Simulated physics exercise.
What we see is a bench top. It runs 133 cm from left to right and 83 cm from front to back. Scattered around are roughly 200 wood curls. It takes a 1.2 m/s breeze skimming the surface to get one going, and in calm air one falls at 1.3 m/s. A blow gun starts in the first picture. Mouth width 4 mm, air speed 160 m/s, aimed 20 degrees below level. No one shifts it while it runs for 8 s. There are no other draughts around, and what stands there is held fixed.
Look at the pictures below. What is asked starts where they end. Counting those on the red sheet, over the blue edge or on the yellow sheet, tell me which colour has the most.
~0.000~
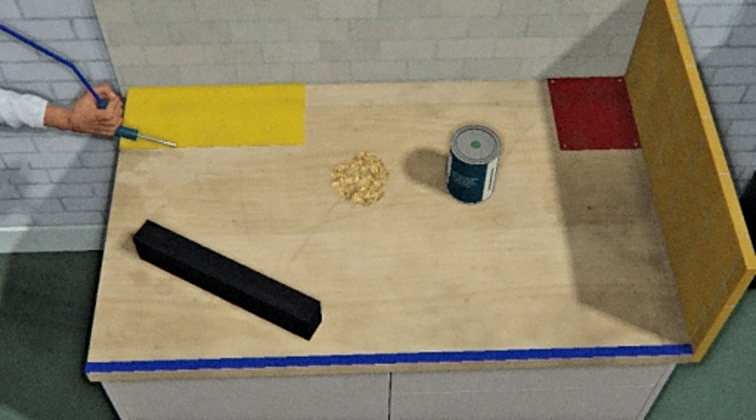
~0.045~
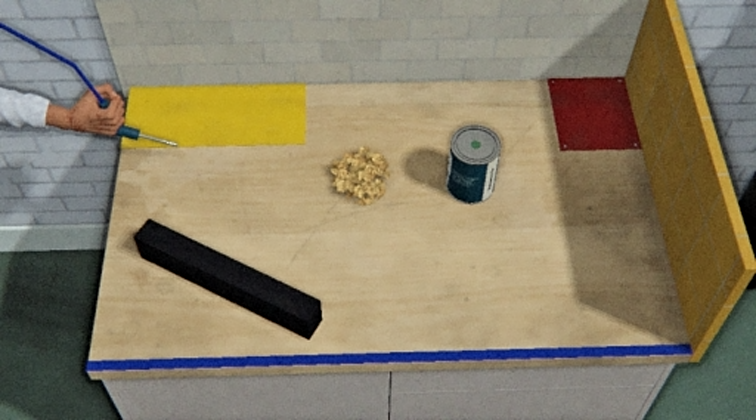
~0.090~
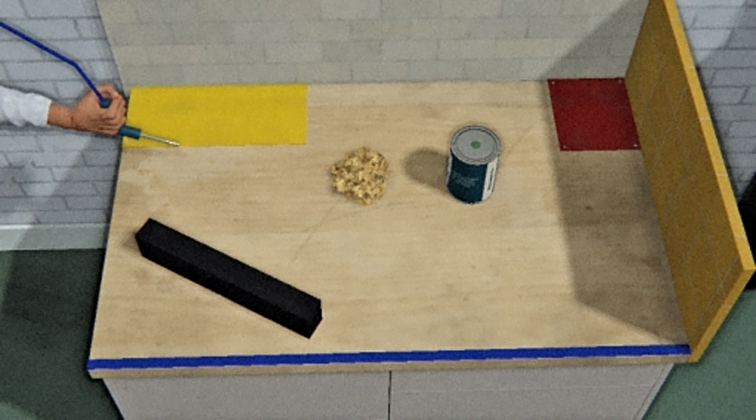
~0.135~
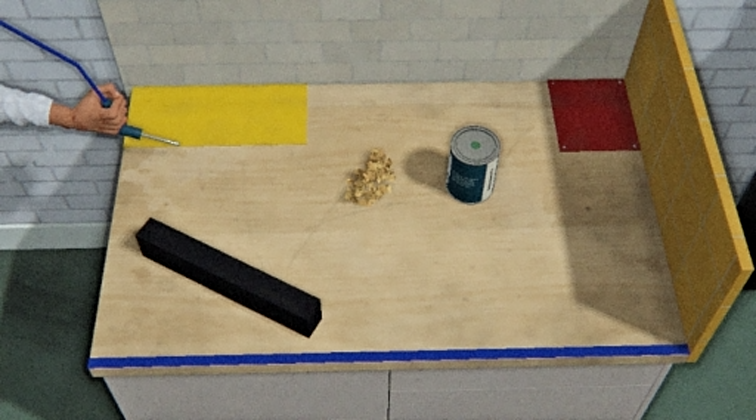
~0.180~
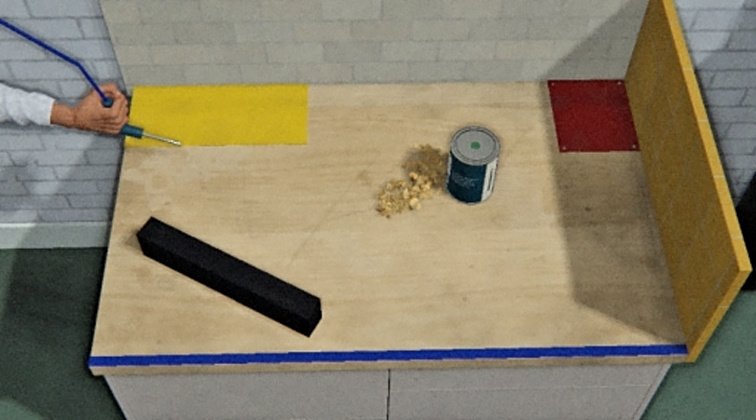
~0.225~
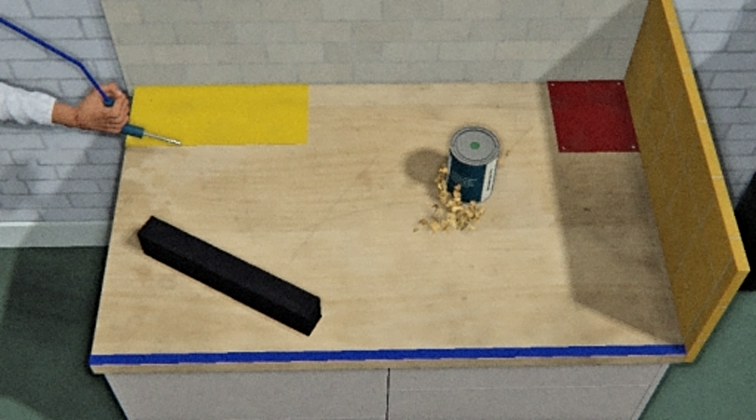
The blue one has the most.
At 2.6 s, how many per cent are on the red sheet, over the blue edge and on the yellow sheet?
Shares come out near 20 % for red, 60 % for blue and 0 % for yellow.
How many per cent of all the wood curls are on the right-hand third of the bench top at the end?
About 30 %.
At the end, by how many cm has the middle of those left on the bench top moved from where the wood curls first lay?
Distance: Approx. 70 cm.
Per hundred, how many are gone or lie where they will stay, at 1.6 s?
The share is about 70 %.
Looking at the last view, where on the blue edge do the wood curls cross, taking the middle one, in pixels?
About (644, 355).
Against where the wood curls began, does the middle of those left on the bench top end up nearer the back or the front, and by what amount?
Rearward, by about 10 cm.
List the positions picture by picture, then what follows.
In the first frame, the middle of the wood curls is near (363, 179), none has stirred yet and the mouth of the blow gun is at (176, 146).
In the second frame, the middle of the wood curls is near (361, 173), none has stirred yet, the red sheet is centred on (593, 113), the yellow sheet is centred on (216, 115) and the blue edge is centred on (392, 363).
In the third frame, the middle of the wood curls is near (361, 173), none has stirred yet, the top of a tin is at (476, 144) and the top of a plank is at (225, 267).
In the fourth frame, the middle of the wood curls is near (373, 179), the farthest in sight from the blow gun is at (391, 177) and about 40 % have left their places.
In the fifth frame, the middle of the wood curls is near (420, 182), the farthest in sight from the blow gun is at (445, 156) and all have left their places.
In the sixth frame, the middle of the wood curls is near (455, 202), the farthest in sight from the blow gun is at (508, 154) and all have left their places.
After 1.6 s, 30 % are on the move or not yet settled, 18 % are on the red sheet, 0 % on the yellow sheet and 58 % over the blue edge; the middle of those still in play is near (653, 219).
After 2.6 s, 25 % are on the move or not yet settled, 18 % are on the red sheet, 0 % on the yellow sheet and 62 % over the blue edge; the middle of those still in play is near (640, 156).
After 4.4 s, 18 % are on the move or not yet settled, 18 % are on the red sheet, 0 % on the yellow sheet and 64 % over the blue edge; the middle of those still in play is near (637, 144).
After 8.0 s, at the end, 18 % are on the red sheet, 0 % on the yellow sheet and 66 % over the blue edge; the middle of those still in play is near (636, 144).
